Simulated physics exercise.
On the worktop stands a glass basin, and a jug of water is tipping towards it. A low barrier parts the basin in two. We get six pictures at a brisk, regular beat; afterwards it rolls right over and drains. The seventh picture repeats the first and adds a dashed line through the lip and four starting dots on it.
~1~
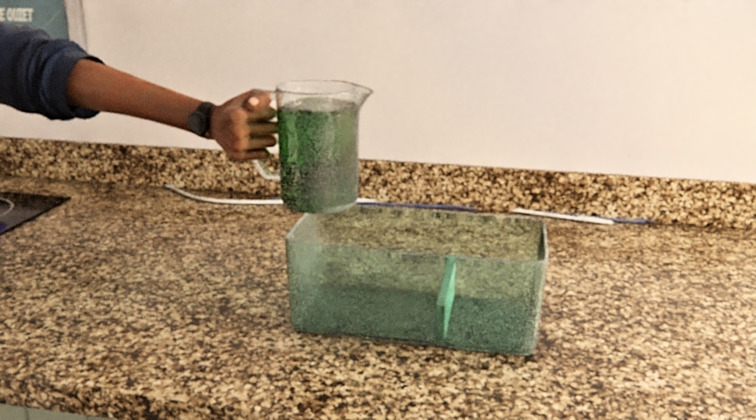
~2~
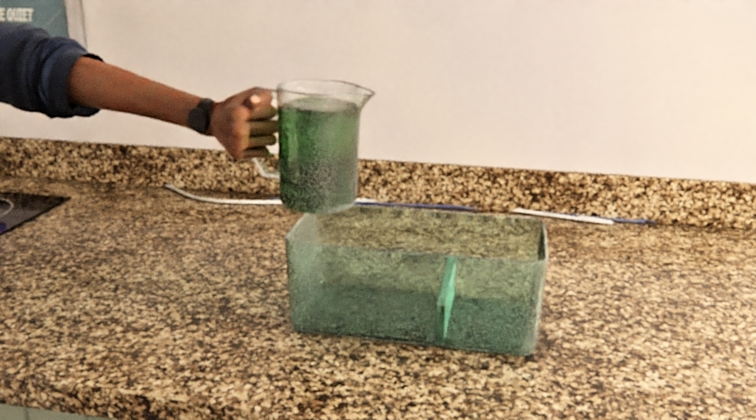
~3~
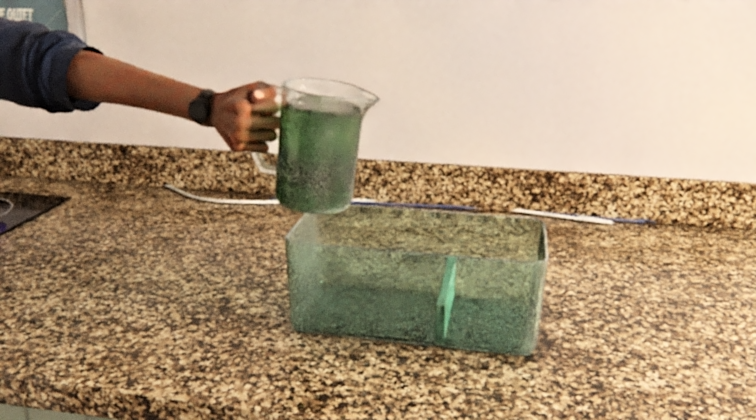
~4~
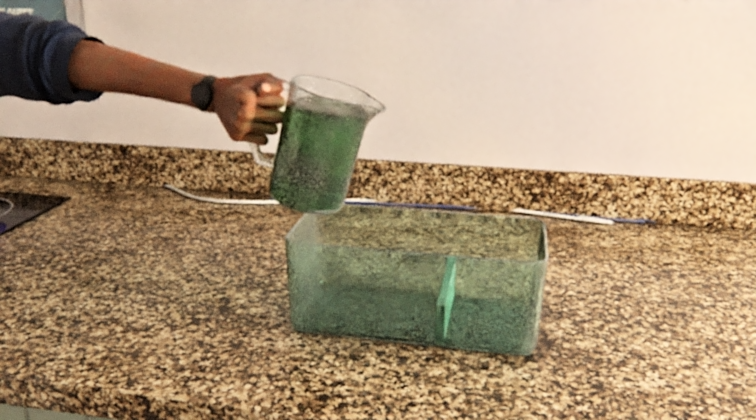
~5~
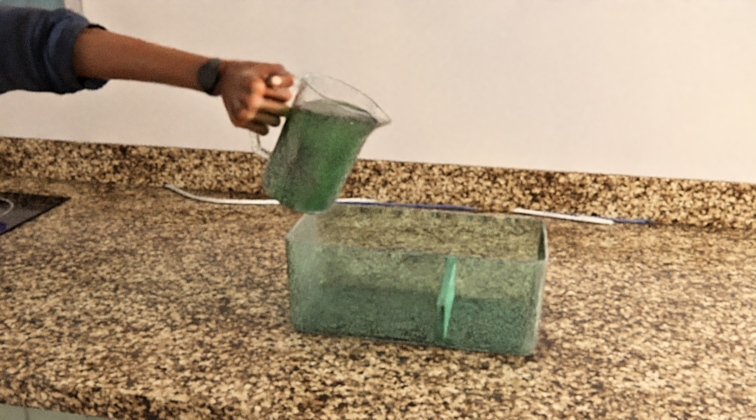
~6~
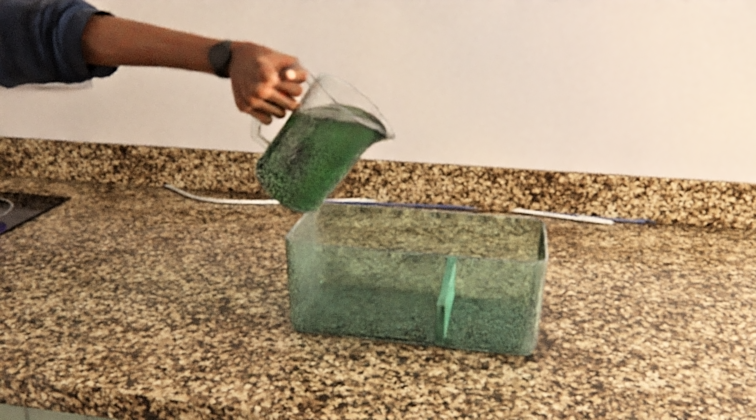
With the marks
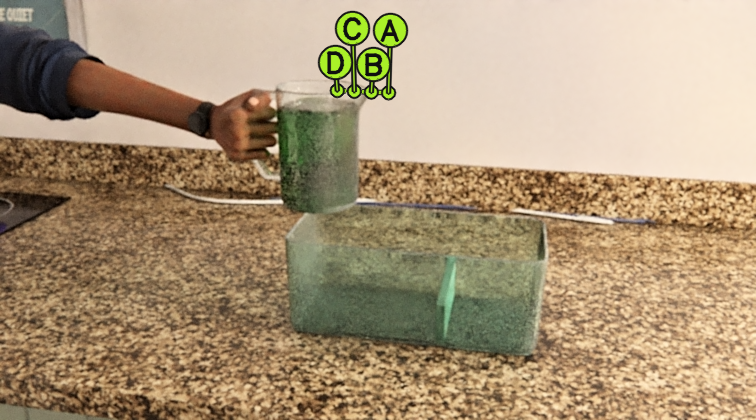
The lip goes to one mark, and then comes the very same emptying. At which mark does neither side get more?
I would pick spot A.
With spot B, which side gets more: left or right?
More ends on the left.
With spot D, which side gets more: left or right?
More ends on the left.
On the marked copy, A at (388, 92); B at (371, 92); C at (354, 91); D at (337, 90).
If A is chosen, about 46 % ends left of the wall and 52 % right of it.
If B is chosen, about 83 % ends left of the wall and 15 % right of it.
If C is chosen, about 94 % ends left of the wall and 2 % right of it; 4 % is lost outside.
If D is chosen, about 92 % ends left of the wall and 4 % right of it; 4 % is lost outside.
